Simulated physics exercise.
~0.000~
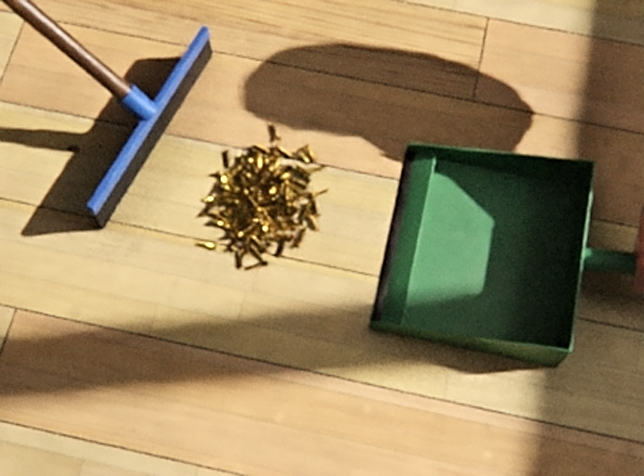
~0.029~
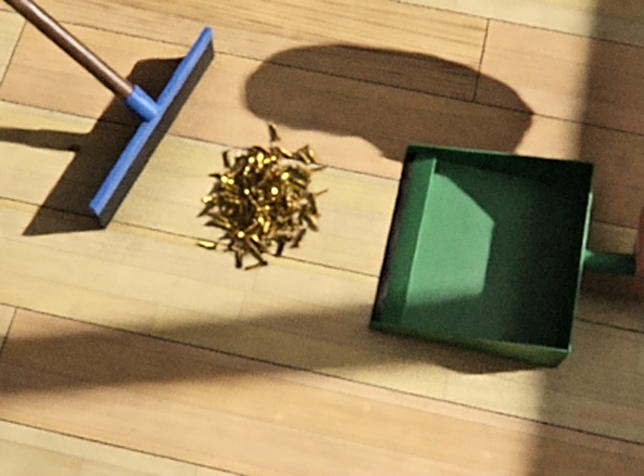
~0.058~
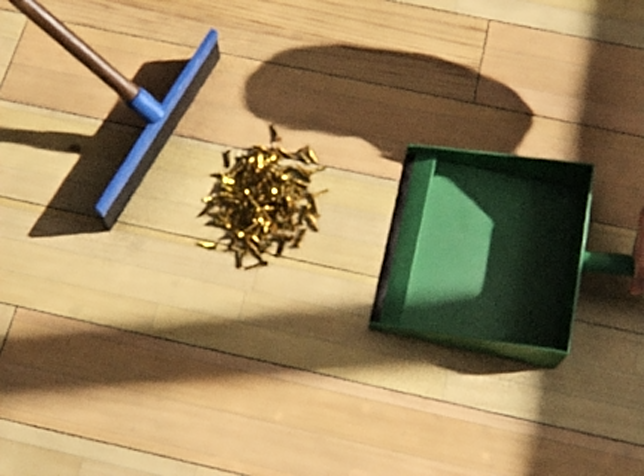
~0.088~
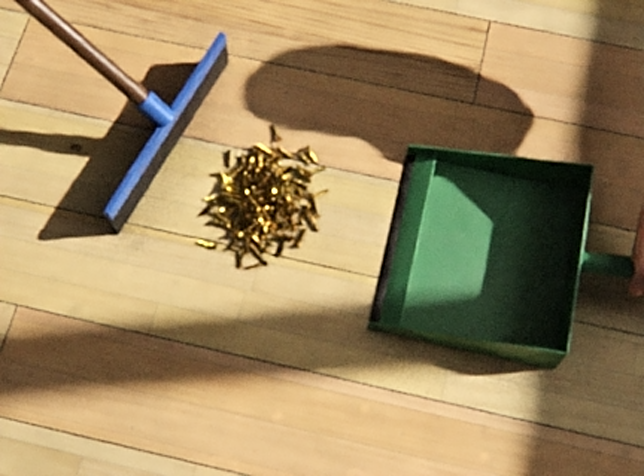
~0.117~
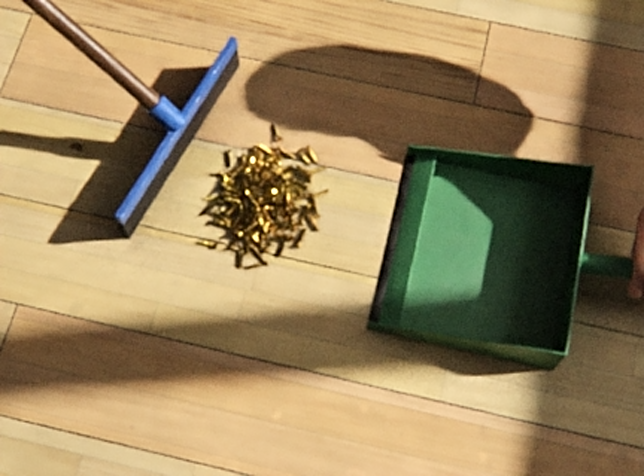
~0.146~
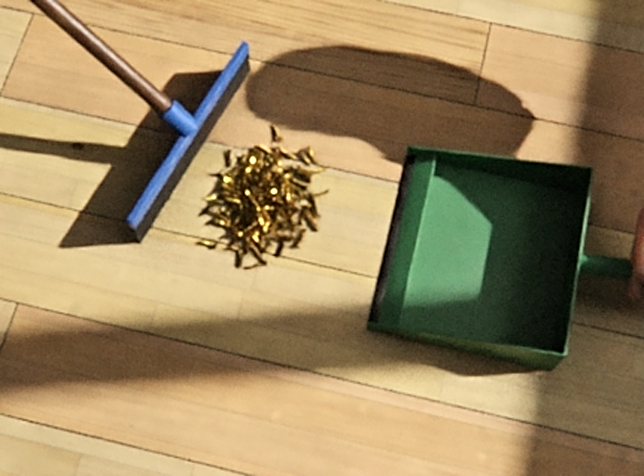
On a sunlit wooden floor, a blue broom with a brown handle slides slowly a short way right toward a small pile of brass-coloured screws, which stays still, as does the green dustpan on the right.
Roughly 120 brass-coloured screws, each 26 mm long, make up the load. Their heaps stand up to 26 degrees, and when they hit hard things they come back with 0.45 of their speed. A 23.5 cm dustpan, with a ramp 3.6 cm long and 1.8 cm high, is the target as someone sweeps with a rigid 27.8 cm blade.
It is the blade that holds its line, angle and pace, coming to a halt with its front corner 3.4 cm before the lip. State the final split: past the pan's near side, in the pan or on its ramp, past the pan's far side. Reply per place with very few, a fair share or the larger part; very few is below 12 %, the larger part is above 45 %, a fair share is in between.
Near side: Very few; pan: Very few; far side: Very few.
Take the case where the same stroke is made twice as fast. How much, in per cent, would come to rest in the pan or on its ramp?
I'd put it at close to 30 per cent.
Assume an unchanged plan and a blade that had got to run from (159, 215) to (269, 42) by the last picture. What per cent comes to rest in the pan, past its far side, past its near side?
Pan 5 % / far 0 % / near 0 %.
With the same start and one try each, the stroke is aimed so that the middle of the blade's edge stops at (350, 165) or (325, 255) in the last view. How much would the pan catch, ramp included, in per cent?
About 0 % and 5 %.
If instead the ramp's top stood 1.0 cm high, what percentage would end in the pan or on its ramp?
Then around 5 percent, ramp counted.
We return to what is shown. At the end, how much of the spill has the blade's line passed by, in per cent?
Roughly 0 in a hundred.
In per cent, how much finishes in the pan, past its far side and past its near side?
Near: 5; pan: 5; far: 0 (percent).
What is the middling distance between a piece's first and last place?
Around 14 centimetres.
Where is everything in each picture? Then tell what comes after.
The first picture shows blade from (93, 209) to (205, 34), moved 0.0 cm, 0 of the pieces shifted so far; middle of the pieces at (266, 201); pan at (494, 258).
The second picture shows blade from (96, 209) to (208, 35), moved 0.2 cm, 0 of the pieces shifted so far; middle of the pieces at (266, 201).
The third picture shows blade from (101, 211) to (213, 37), moved 0.9 cm, 0 of the pieces shifted so far; middle of the pieces at (267, 201).
The fourth picture shows blade from (110, 214) to (222, 40), moved 2.0 cm, 0 of the pieces shifted so far; middle of the pieces at (267, 201).
The fifth picture shows blade from (121, 219) to (233, 45), moved 3.5 cm, 0 of the pieces shifted so far; middle of the pieces at (267, 201).
The sixth picture shows blade from (133, 223) to (245, 49), moved 5.0 cm, 0 of the pieces shifted so far; middle of the pieces at (267, 201); pan at (492, 262). Its pace works out near 0.52 m/s, heading 12 degrees towards the viewer's side.
Then, at 0.34 s, middle of the blade 16 cm from the lip; 0 % over the lip, far side 0 %, near side 0 %.
After 0.47 s, middle of the blade 10 cm from the lip; 0 % over the lip, far side 0 %, near side 0 %.
After 0.72 s, middle of the blade 7 cm from the lip; 5 % over the lip, far side 0 %, near side 0 %.
By 1.2 s all is still; near side 5 %, pan 5 %, far side 0 %, in front of the lip or behind the blade 95 %.
